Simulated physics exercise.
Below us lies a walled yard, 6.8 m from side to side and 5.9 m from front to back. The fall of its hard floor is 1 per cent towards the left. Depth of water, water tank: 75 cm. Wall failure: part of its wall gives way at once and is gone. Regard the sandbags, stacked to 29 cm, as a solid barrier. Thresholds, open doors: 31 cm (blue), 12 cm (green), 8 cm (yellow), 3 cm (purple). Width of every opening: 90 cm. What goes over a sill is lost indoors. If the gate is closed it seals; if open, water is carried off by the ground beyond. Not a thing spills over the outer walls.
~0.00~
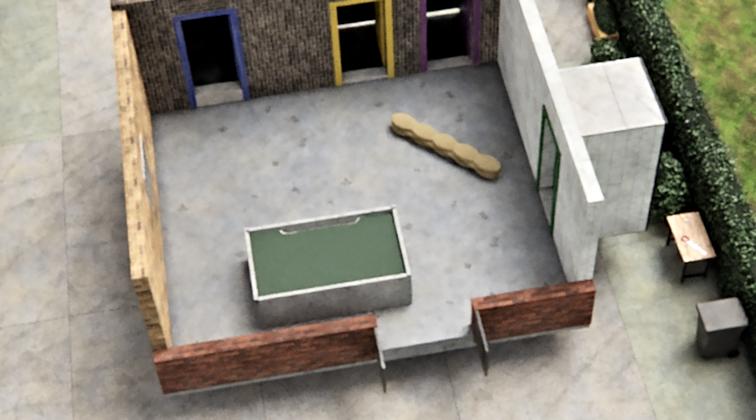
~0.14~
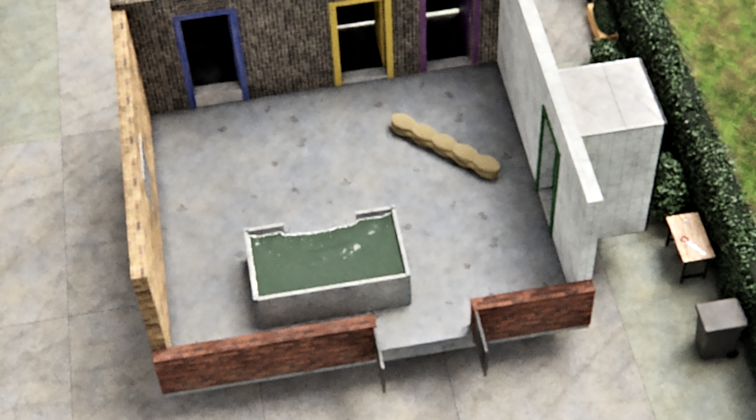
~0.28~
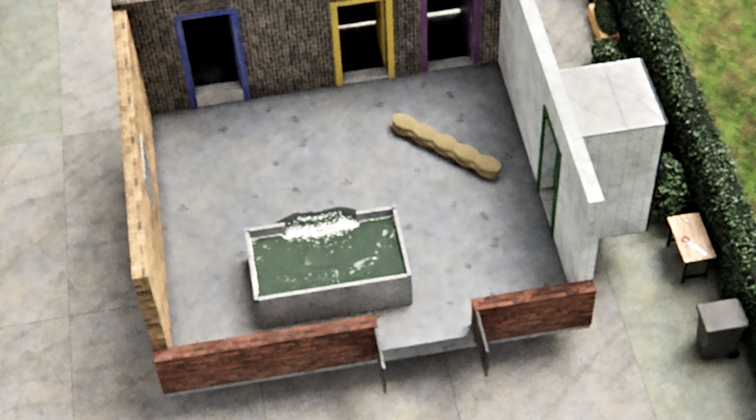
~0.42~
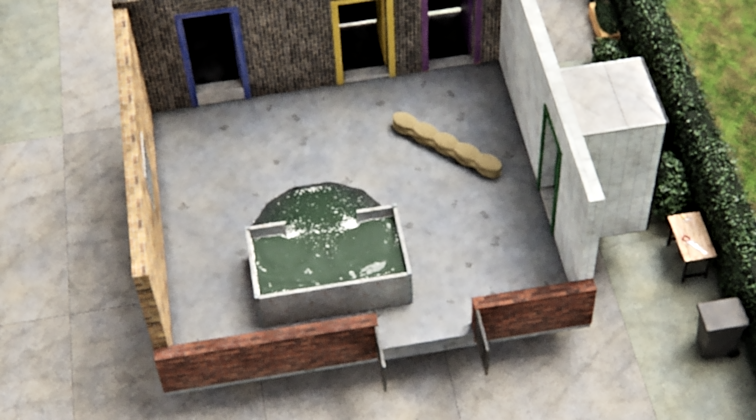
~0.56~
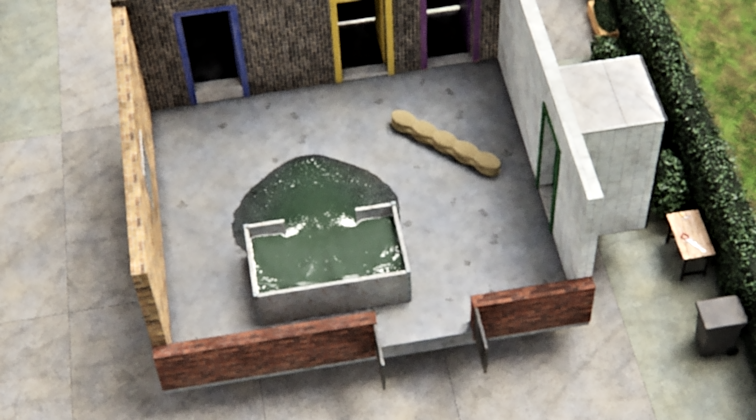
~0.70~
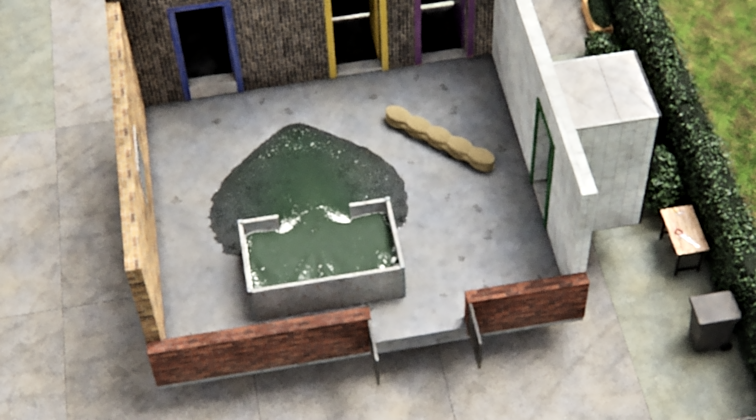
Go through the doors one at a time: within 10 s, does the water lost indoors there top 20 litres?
Blue door - no, it does not. Green door - no, it does not. Yellow door - yes, it does. Purple door - yes, it does.
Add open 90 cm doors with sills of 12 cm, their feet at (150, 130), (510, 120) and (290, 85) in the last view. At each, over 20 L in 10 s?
Well, the first is on the high side, the second is on the low side, and the third is on the high side.
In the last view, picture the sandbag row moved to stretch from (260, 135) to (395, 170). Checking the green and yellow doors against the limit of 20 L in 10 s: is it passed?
Note - green: Limit held; yellow: Limit held.
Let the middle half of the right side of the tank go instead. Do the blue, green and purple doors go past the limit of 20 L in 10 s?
Blue short, green beyond, purple beyond.
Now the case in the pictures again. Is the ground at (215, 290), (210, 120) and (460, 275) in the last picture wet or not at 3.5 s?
Status of the three spots: Free of it, inundated, free of it.
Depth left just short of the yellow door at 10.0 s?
I'd put it near 5.5 cm.
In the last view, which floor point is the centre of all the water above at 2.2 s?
About (301, 203).
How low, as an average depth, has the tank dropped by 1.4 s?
43 cm.
After 1.4 s water covers 35 % of the floor and is deepest (36 cm) near (312, 236); blue door 10 cm at the sill, 0 L in, green door not reached, yellow door 4 cm at the sill, 0 L in, purple door not reached.
After 2.2 s water covers 40 % of the floor and is deepest (46 cm) near (155, 109); blue door 24 cm at the sill, 0 L in, green door not reached, yellow door 22 cm at the sill, 51 L in, purple door 3 cm at the sill, 0 L in.
After 3.5 s water covers 55 % of the floor and is deepest (24 cm) near (211, 101); blue door 21 cm at the sill, 0 L in, green door not reached, yellow door 16 cm at the sill, 131 L in, purple door 5 cm at the sill, 1 L in.
After 6.0 s water covers 80 % of the floor and is deepest (18 cm) near (234, 353); blue door 12 cm at the sill, 0 L in, green door 4 cm at the sill, 0 L in, yellow door 10 cm at the sill, 172 L in, purple door 6 cm at the sill, 7 L in.
After 10.0 s water covers 95 % of the floor and is deepest (14 cm) near (169, 364); blue door 9 cm at the sill, 0 L in, green door 2 cm at the sill, 0 L in, yellow door 6 cm at the sill, 175 L in, purple door 6 cm at the sill, 36 L in.
